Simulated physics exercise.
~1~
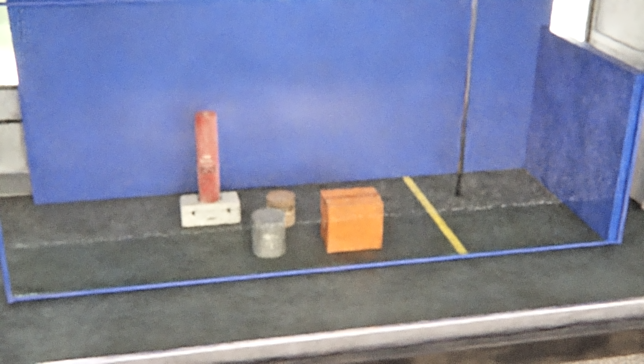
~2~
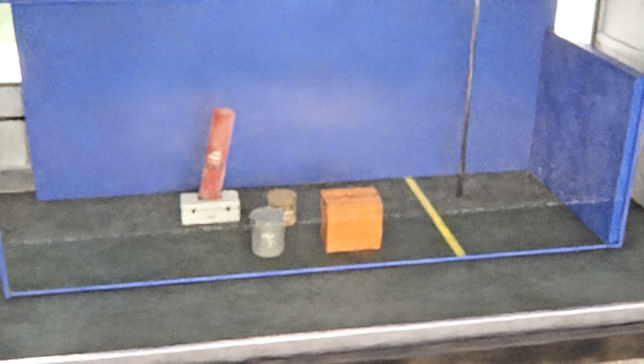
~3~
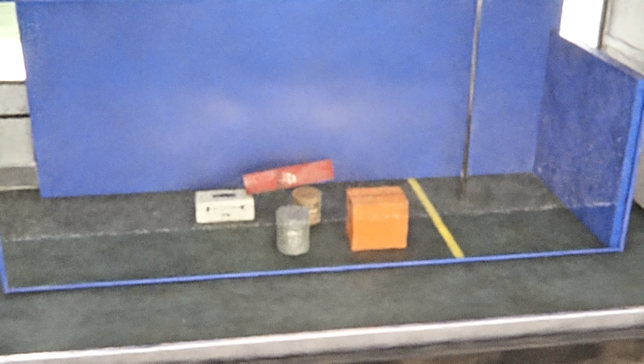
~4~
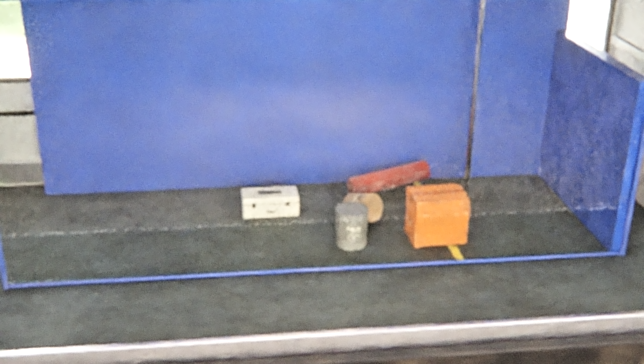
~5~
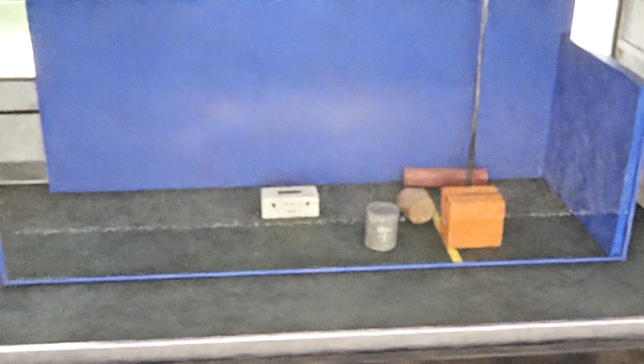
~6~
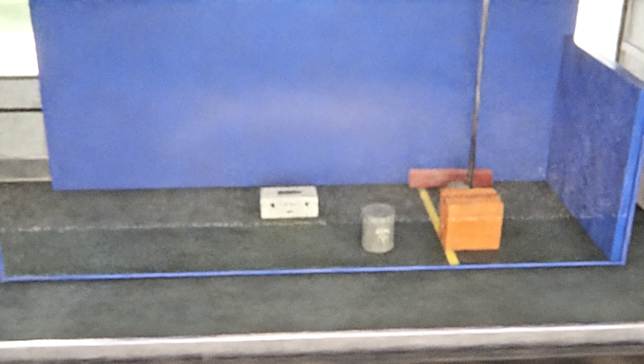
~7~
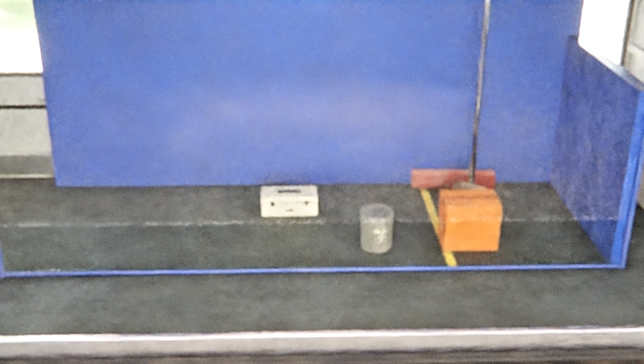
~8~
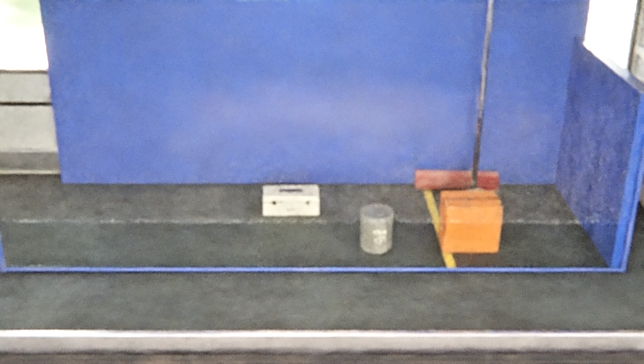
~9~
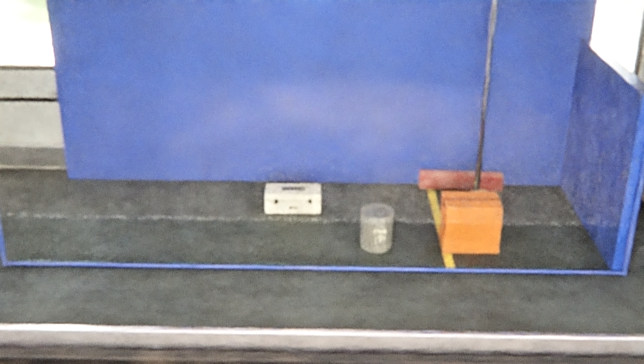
The orange box slides right across the yellow line as the red cylinder topples beside it.
